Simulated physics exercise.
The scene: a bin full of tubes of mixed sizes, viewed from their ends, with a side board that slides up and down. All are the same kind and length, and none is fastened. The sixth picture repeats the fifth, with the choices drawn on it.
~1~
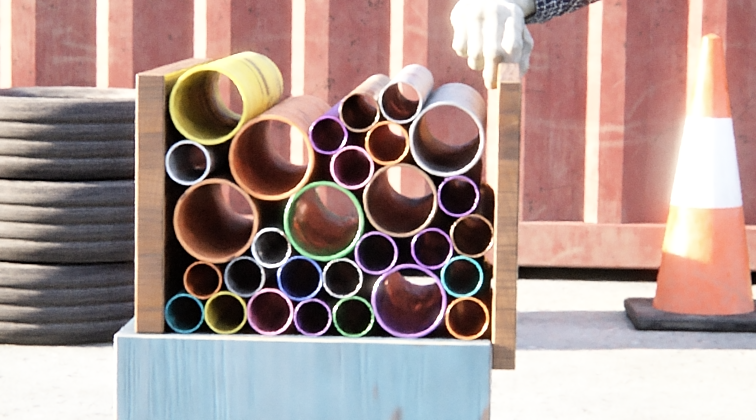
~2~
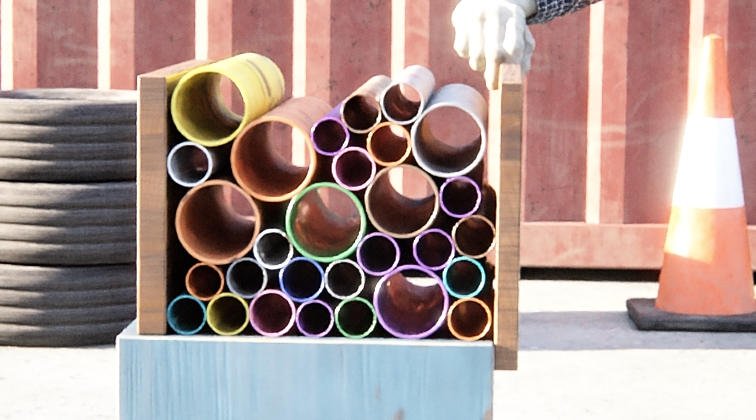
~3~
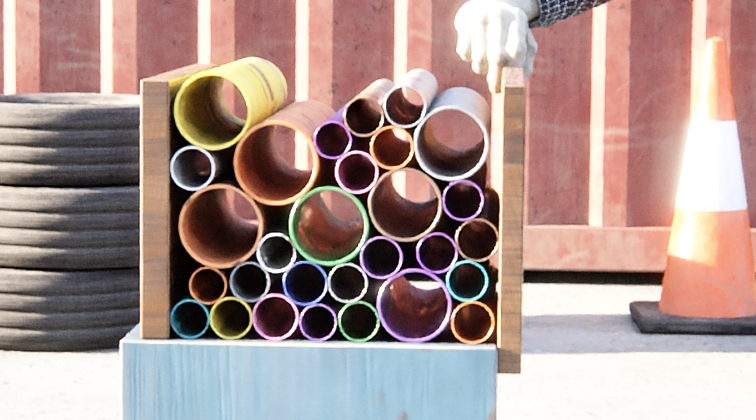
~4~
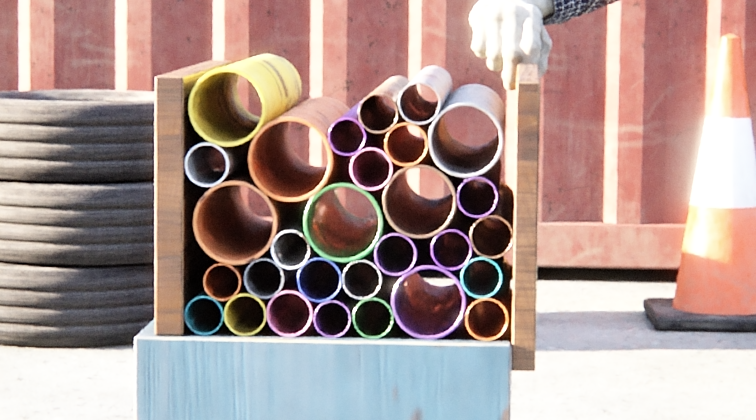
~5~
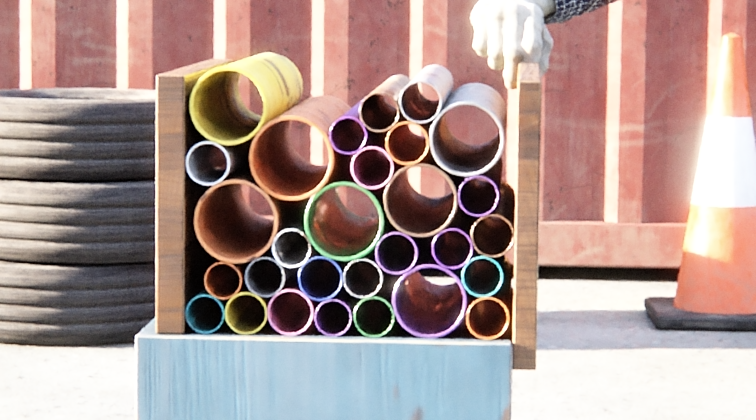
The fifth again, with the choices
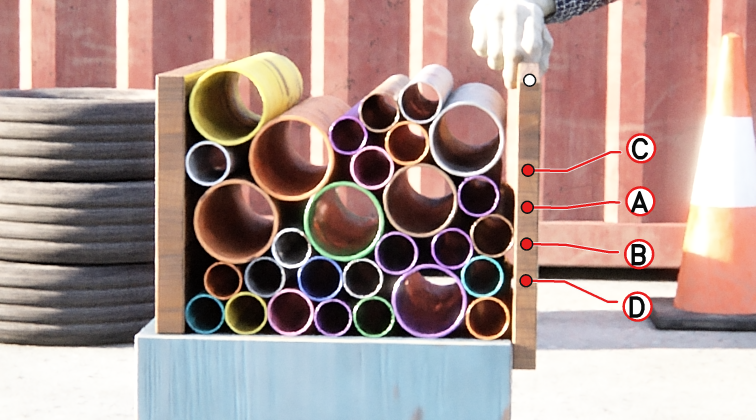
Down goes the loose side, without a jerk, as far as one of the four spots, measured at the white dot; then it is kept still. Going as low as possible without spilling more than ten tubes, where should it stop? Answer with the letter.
At most to D.
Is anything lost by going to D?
Yes.
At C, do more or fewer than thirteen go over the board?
It loses fewer than thirteen.
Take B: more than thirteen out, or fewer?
It loses fewer than thirteen.
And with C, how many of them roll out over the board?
At C the number is none.
On the marked copy, A at (528, 207); B at (527, 244); C at (528, 171); D at (526, 281); the white dot at (530, 80).
Taking D. A third of the way, top of the board (516, 182).
Two thirds of the way, top of the board (514, 279).
When it is over, top of the board (514, 279), about six out over the board.
As for the rest, A none out over the board; B none out over the board; C none out over the board.
